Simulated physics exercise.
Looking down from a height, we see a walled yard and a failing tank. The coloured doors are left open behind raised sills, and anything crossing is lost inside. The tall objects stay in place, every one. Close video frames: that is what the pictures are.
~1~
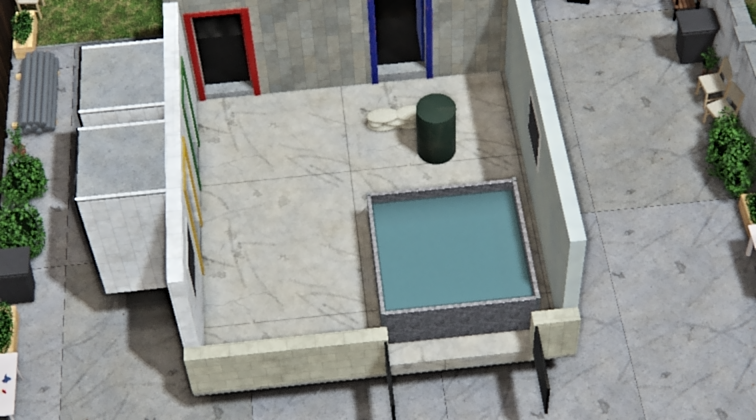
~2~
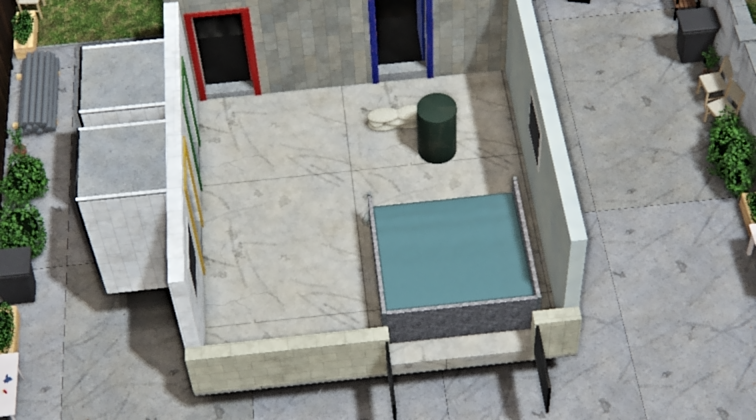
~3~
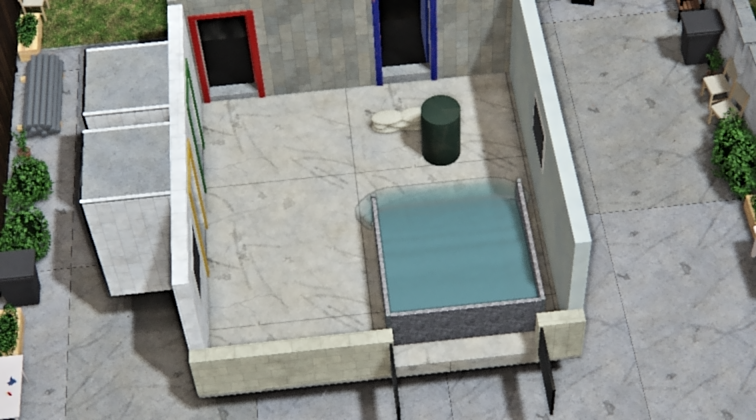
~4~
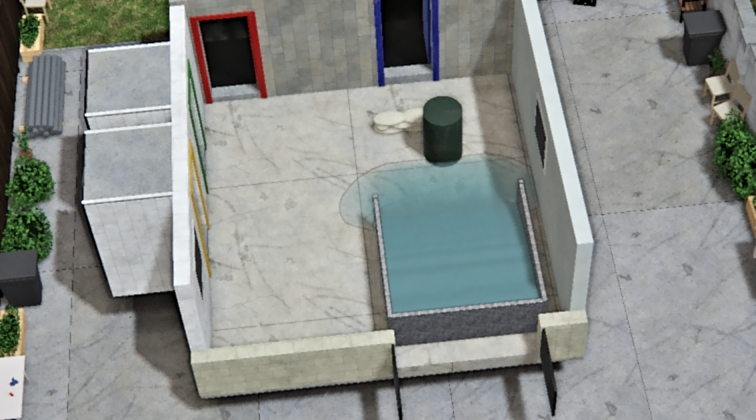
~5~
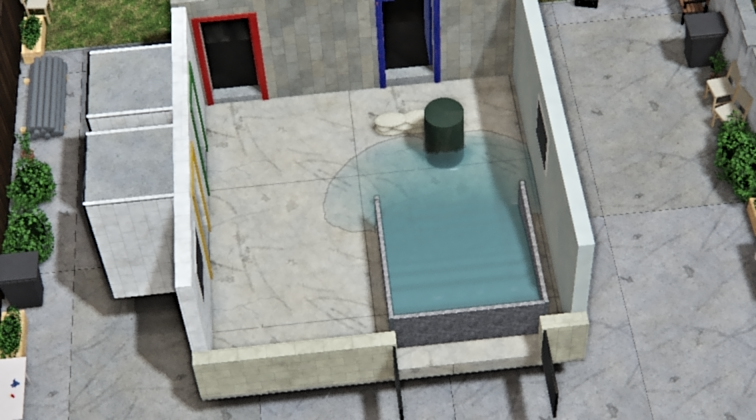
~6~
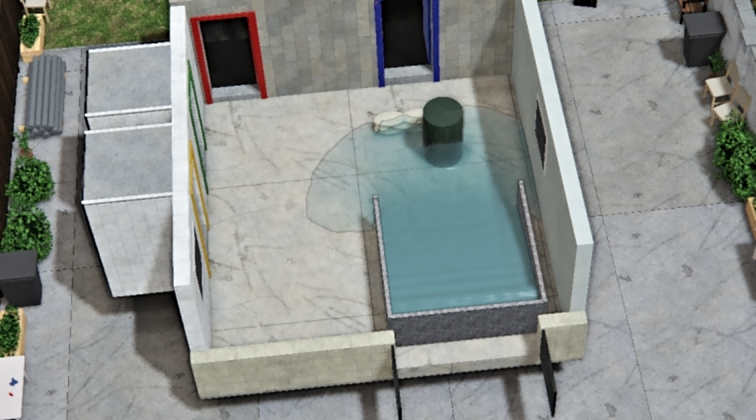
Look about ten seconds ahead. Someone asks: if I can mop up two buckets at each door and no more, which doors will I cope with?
The yellow door: You will cope; the red door: Too much for you; the green door: Too much for you; the blue door: You will cope.
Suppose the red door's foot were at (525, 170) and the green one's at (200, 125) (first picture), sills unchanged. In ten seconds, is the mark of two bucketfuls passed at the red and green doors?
After that, the red door tops the limit and the green door tops the limit.
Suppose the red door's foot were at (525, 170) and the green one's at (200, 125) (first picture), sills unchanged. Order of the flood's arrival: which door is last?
Go with the one in yellow.
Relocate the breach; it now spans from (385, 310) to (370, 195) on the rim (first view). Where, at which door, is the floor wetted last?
The one in blue is last in line.
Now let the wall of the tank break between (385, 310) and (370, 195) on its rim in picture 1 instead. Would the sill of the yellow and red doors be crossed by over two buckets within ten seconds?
Yellow exceeds the limit, red exceeds the limit.
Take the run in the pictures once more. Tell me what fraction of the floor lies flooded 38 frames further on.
About 95 per cent.
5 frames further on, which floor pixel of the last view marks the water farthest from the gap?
Pixel estimate: (283, 101).
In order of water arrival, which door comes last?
That would be the yellow door.
A moment on, water covers 45 % of the floor; the yellow door not reached, the red door not reached, the green door not reached, the blue door wet at the sill, nothing in.
Next, water covers 55 % of the floor; the yellow door not reached, the red door under two buckets in, the green door not reached, the blue door wet at the sill, nothing in.
Then, water covers 65 % of the floor; the yellow door wet at the sill, nothing in, the red door far over two buckets in, the green door under two buckets in, the blue door wet at the sill, nothing in.
Later, water covers 95 % of the floor; the yellow door wet at the sill, nothing in, the red door far over two buckets in, the green door far over two buckets in, the blue door wet at the sill, nothing in.
In the end, water covers 95 % of the floor; the yellow door wet at the sill, nothing in, the red door far over two buckets in, the green door far over two buckets in, the blue door wet at the sill, nothing in.
